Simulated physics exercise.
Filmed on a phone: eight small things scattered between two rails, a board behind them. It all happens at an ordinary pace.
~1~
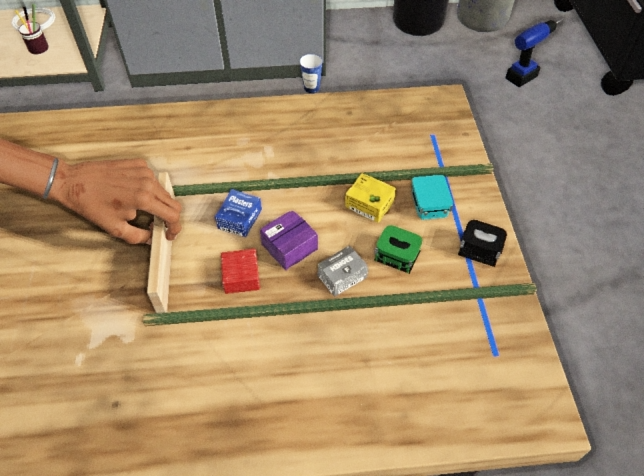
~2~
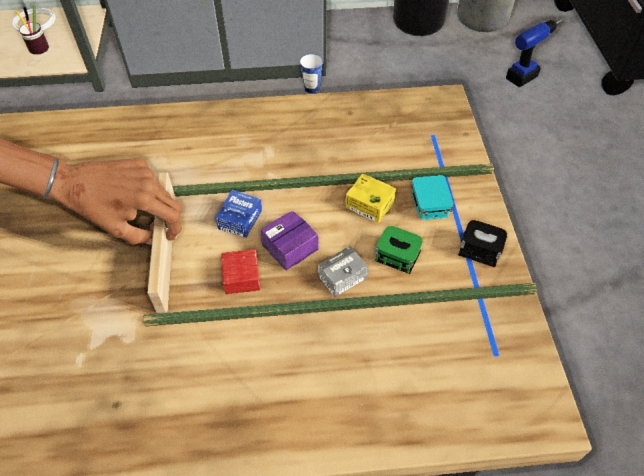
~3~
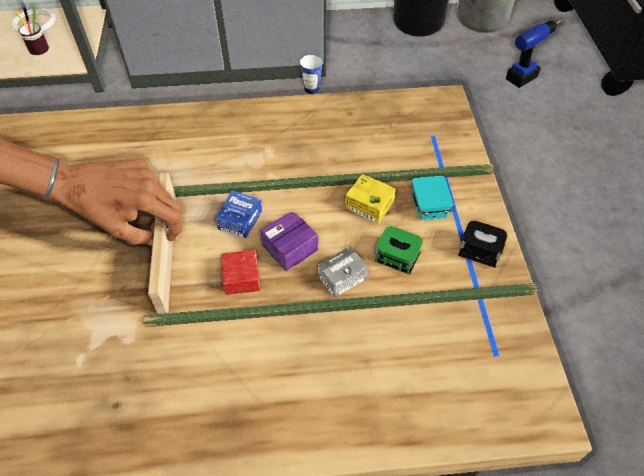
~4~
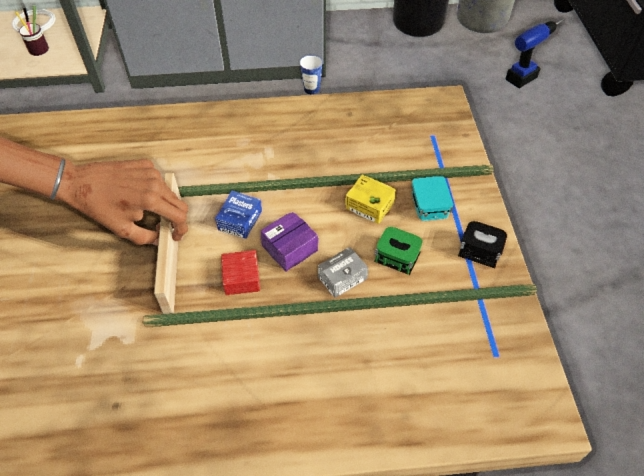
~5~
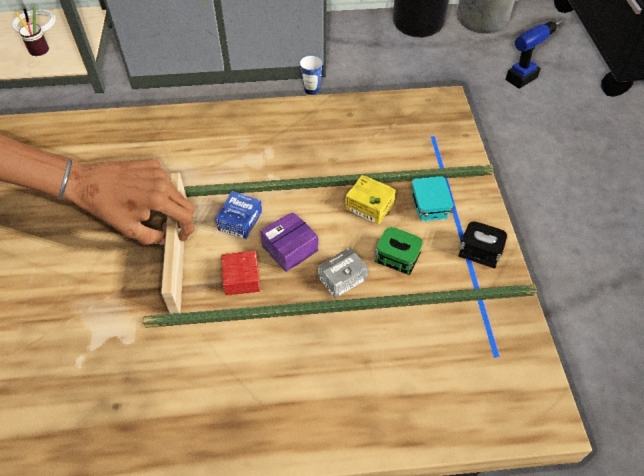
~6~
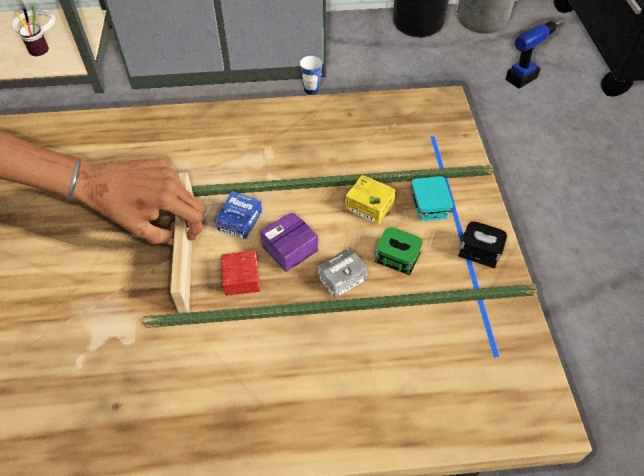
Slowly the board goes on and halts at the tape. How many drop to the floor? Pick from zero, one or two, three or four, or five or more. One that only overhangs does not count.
Outcome: The number that fall off is three or four.
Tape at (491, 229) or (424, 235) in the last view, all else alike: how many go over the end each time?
It would be 6 and 1.
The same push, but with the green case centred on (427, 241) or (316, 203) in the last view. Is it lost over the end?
The green case is lost; holds on.
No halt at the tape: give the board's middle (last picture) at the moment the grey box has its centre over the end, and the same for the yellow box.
At (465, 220) for the grey box; at (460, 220) for the yellow box.
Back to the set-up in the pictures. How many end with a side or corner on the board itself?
It touches 2.
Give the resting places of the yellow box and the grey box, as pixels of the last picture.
Near (499, 180) and (525, 262).
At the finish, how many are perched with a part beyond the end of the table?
That would be 3.
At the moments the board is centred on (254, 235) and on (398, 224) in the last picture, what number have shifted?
3 and 8.
Soon after, none off yet; black case at rest near (483, 244); turquoise case at rest near (431, 200); green case at rest near (399, 251).
Then, none off yet; black case moved a little near (494, 245); turquoise case moved about its own width near (459, 197); green case moved about its own width near (453, 241).
At rest, the number that fall off is three or four; fallen, green case, turquoise case and black case.
